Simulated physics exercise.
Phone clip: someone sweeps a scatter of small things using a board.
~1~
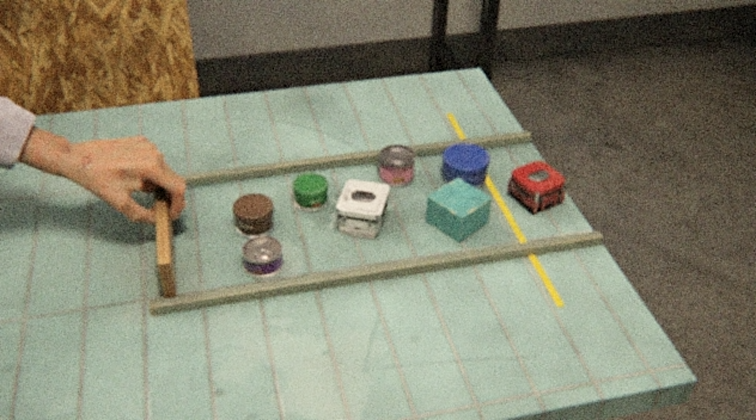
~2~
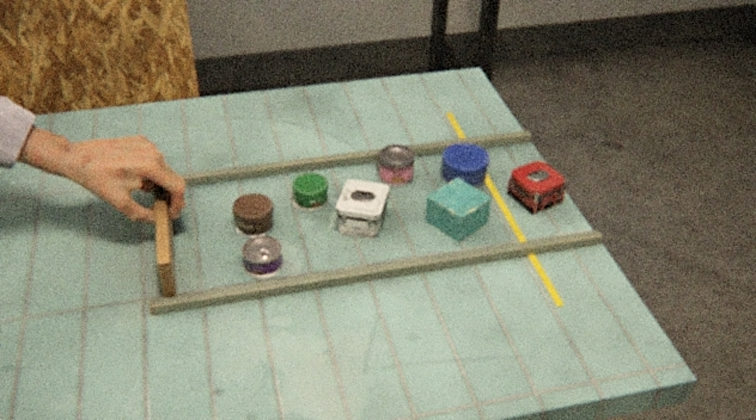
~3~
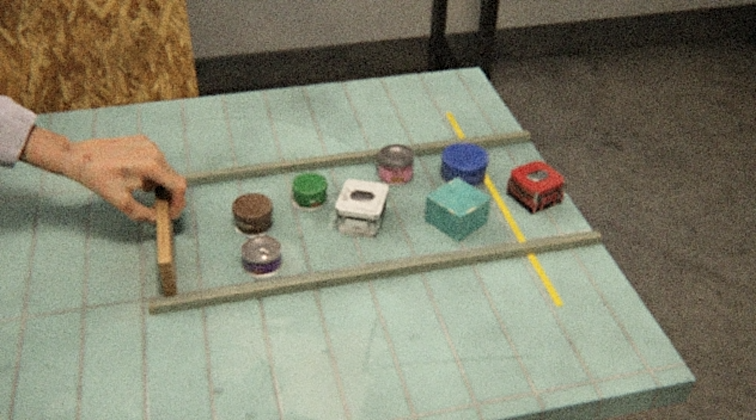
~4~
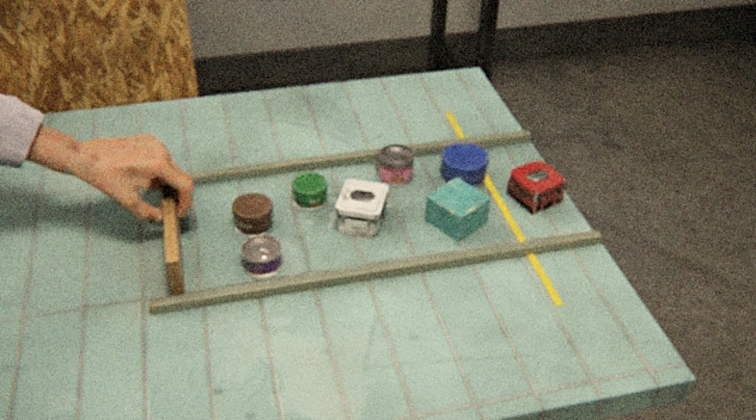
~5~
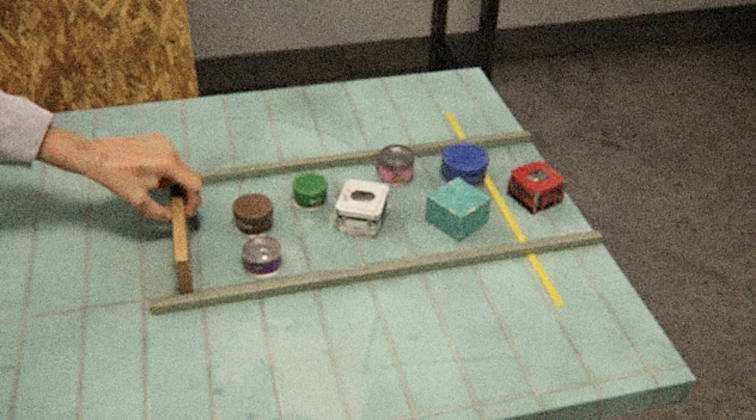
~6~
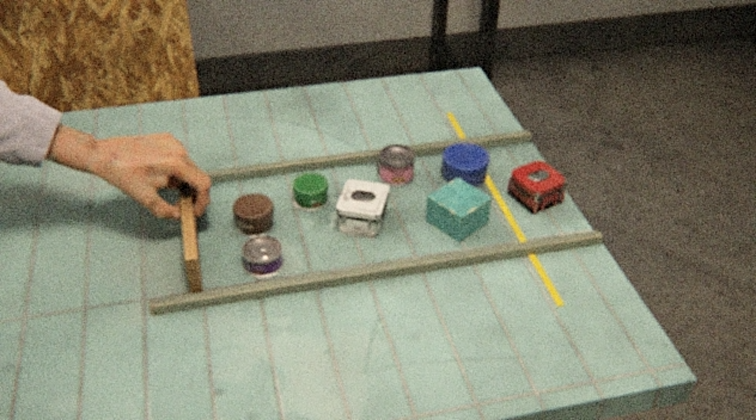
A wooden board held by a hand stayed nearly still at first, then slid a short way right between two rails toward several small pots and boxes, which stayed where they were.
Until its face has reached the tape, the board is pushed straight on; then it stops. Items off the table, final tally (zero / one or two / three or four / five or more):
The pieces that drop number fewer than three, yet some.
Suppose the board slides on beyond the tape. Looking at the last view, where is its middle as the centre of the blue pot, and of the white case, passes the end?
The middle is at (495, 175) when it's the blue pot, and at (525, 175) when it's the white case.
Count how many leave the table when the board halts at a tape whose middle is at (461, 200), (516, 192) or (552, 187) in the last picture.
Try 1: 0; try 2: 3; try 3: 8.
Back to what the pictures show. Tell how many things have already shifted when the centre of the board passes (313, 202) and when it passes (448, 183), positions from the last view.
Moved so far: 4, then 8.
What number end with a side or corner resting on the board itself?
The number is 3.
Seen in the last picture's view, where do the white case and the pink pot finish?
Around (545, 189), then around (520, 143).
Early on, none off yet; red case at rest near (537, 187); blue pot at rest near (465, 167); turquoise block at rest near (458, 209).
A while later, none off yet; red case at rest near (537, 187); blue pot at rest near (465, 167); turquoise block travelled a little near (481, 212).
Further along, none off yet; red case travelled a little near (547, 184); blue pot travelled about its own width near (511, 166); turquoise block travelled well along near (543, 212).
Finally, the number that fall off is one or two; lost, red case.
